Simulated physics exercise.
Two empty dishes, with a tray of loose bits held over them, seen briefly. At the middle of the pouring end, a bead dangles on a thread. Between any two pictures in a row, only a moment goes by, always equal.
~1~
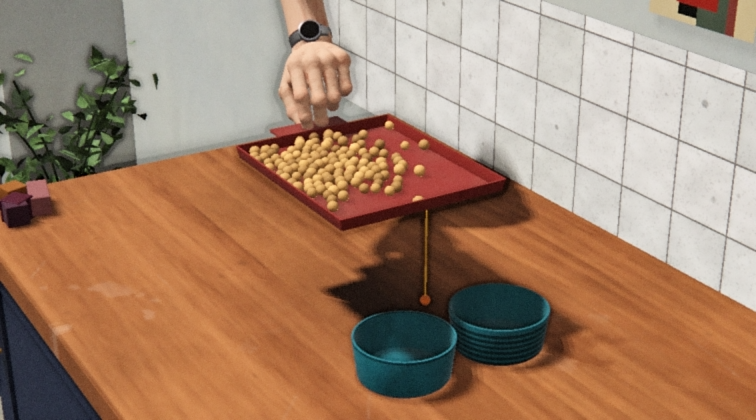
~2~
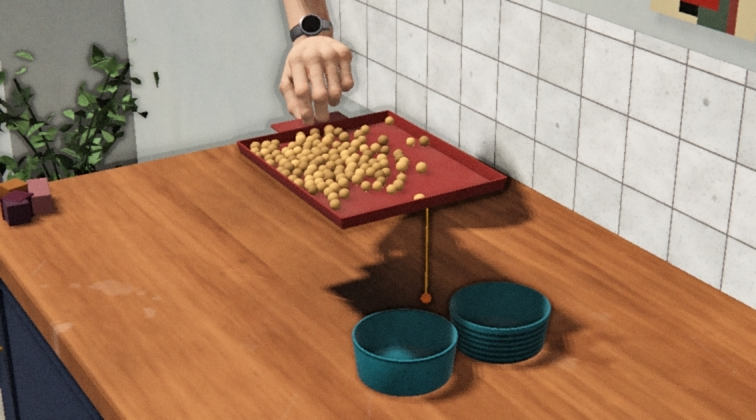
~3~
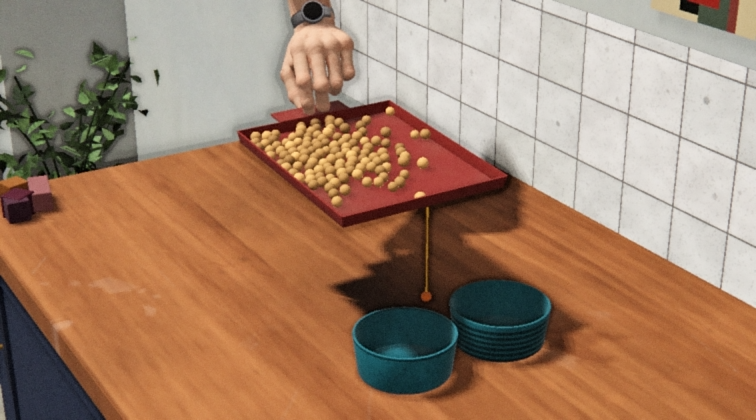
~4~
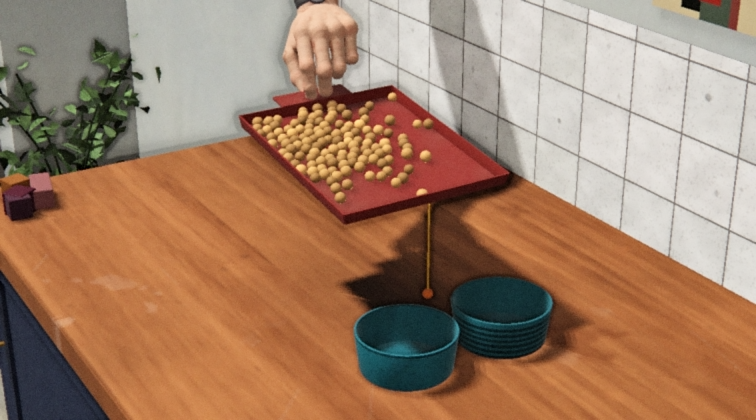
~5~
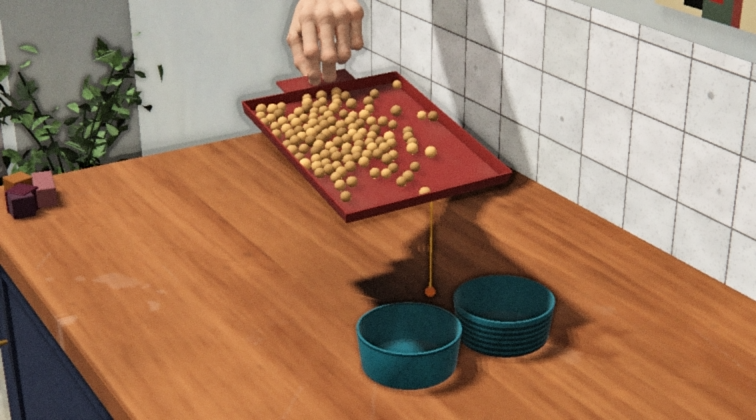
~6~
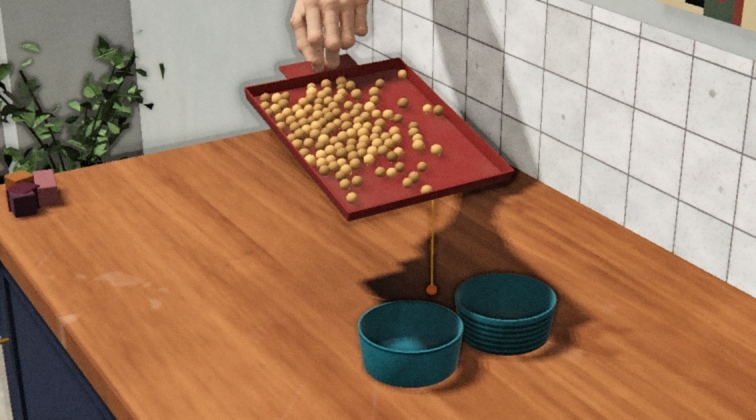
A red tray of round wooden beads gradually tilting as a hand raises its far end above two empty teal dishes.
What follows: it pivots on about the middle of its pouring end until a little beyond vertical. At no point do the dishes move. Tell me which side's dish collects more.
The left side's.
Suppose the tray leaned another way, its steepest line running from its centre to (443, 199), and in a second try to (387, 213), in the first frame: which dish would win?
The first tilt favours the dish to the right, the second the dish to the left.
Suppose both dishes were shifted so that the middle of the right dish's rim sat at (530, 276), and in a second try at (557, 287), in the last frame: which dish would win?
First the dish on the left, then the left one.
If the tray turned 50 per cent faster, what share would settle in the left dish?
Near 40 in a hundred.
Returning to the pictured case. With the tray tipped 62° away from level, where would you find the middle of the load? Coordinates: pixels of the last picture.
Centre estimate: (416, 193).
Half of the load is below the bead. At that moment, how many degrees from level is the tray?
About 85 degrees.
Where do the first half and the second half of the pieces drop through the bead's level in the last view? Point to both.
I'd put it at roughly (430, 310), and after that at roughly (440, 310).
Just after the last frame, tray tipped steeply; roughly two thirds on the tray; about a tenth in the left dish; just a few in the right dish; about a tenth outside both; about a tenth in the air.
A moment on, tray tipped past a quarter turn; just a few on the tray; roughly half in the left dish; about a tenth in the right dish; roughly a quarter outside both; about a tenth in the air.
Further on, tray tipped past a quarter turn; roughly half in the left dish; roughly a quarter in the right dish; roughly a quarter outside both.
When it is over, tray tipped past a quarter turn; roughly half in the left dish; roughly a quarter in the right dish; roughly a quarter outside both.
